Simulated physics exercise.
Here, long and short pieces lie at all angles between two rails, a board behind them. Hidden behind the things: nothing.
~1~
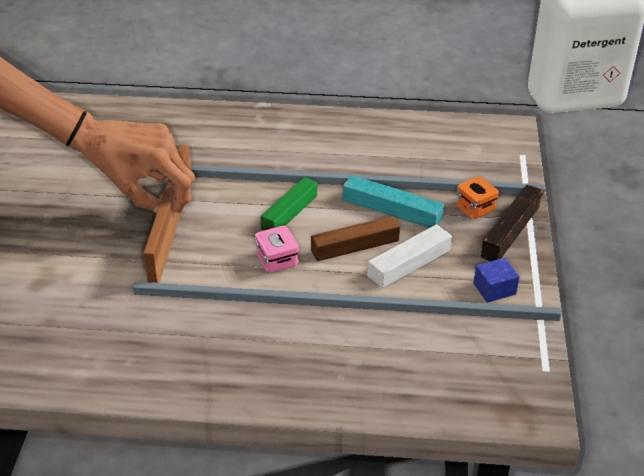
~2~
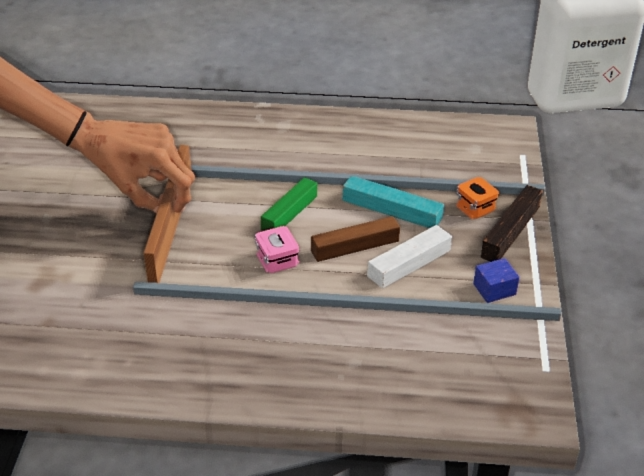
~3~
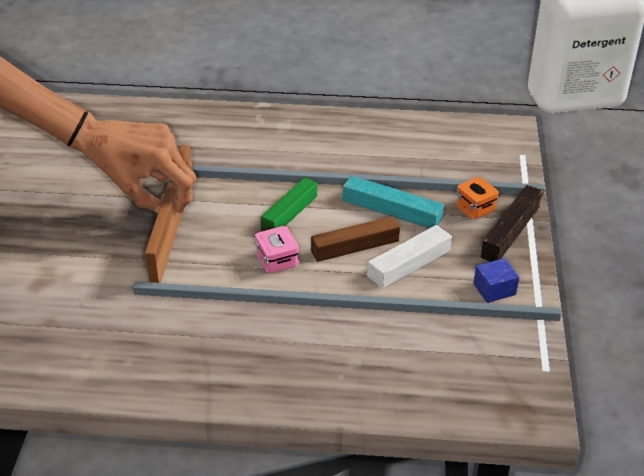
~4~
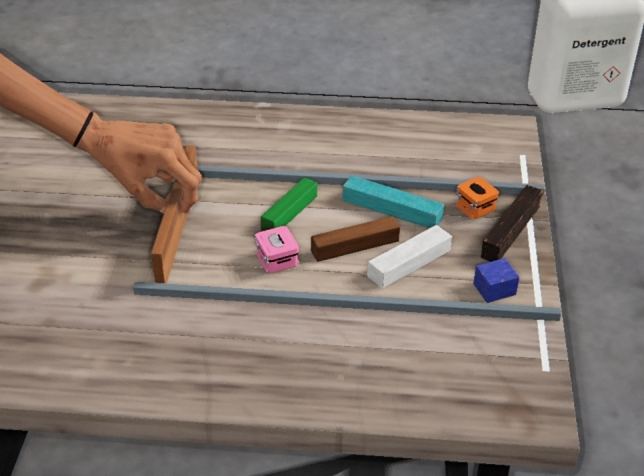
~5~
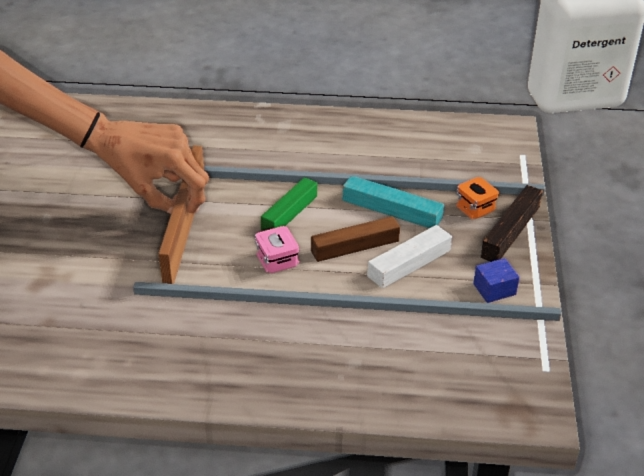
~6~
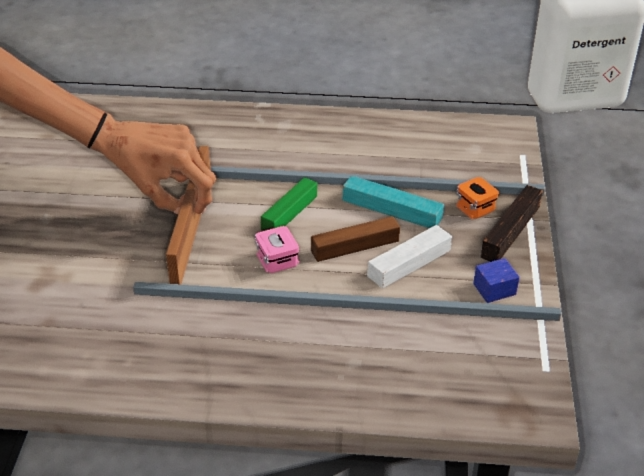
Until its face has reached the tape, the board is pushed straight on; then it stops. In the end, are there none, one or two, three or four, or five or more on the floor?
There are five or more on the floor.
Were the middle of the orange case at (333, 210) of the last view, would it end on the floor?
In the end it falls away.
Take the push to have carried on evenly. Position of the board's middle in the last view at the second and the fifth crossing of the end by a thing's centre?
Pixels, in order: Around (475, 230), around (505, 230).
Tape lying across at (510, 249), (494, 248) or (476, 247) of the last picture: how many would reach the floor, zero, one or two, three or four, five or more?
Result per tape, as listed: More than four; 3 or 4; one or two.
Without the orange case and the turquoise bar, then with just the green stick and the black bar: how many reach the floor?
The count is 4 in one try and 4 in the other, in that order.
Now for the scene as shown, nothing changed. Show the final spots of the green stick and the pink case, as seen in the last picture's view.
(539, 218) and (555, 280).
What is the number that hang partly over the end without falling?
Expected count: 1.
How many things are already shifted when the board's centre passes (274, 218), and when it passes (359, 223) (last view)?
That makes 2 at the first spot and 6 at the second.
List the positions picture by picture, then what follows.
Black bar (512, 223); blue block (496, 280); orange case (477, 198); board (170, 212); tape (533, 250), in the first frame.
Blue block (496, 280); white bar (410, 256), in the second frame.
Orange case (477, 199); board (171, 212), in the third frame.
Black bar (512, 223); green stick (290, 206), in the fourth frame.
Blue block (496, 280); turquoise bar (392, 202), in the fifth frame.
Black bar (512, 223); blue block (496, 280); orange case (477, 199); board (191, 213); tape (533, 250), in the sixth frame.
A little later, none off yet; black bar at rest near (512, 223); blue block at rest near (496, 280); orange case at rest near (477, 199).
When it is over, the number that fall off is five or more; down, brown stick, turquoise bar, white bar, orange case, blue block and black bar.
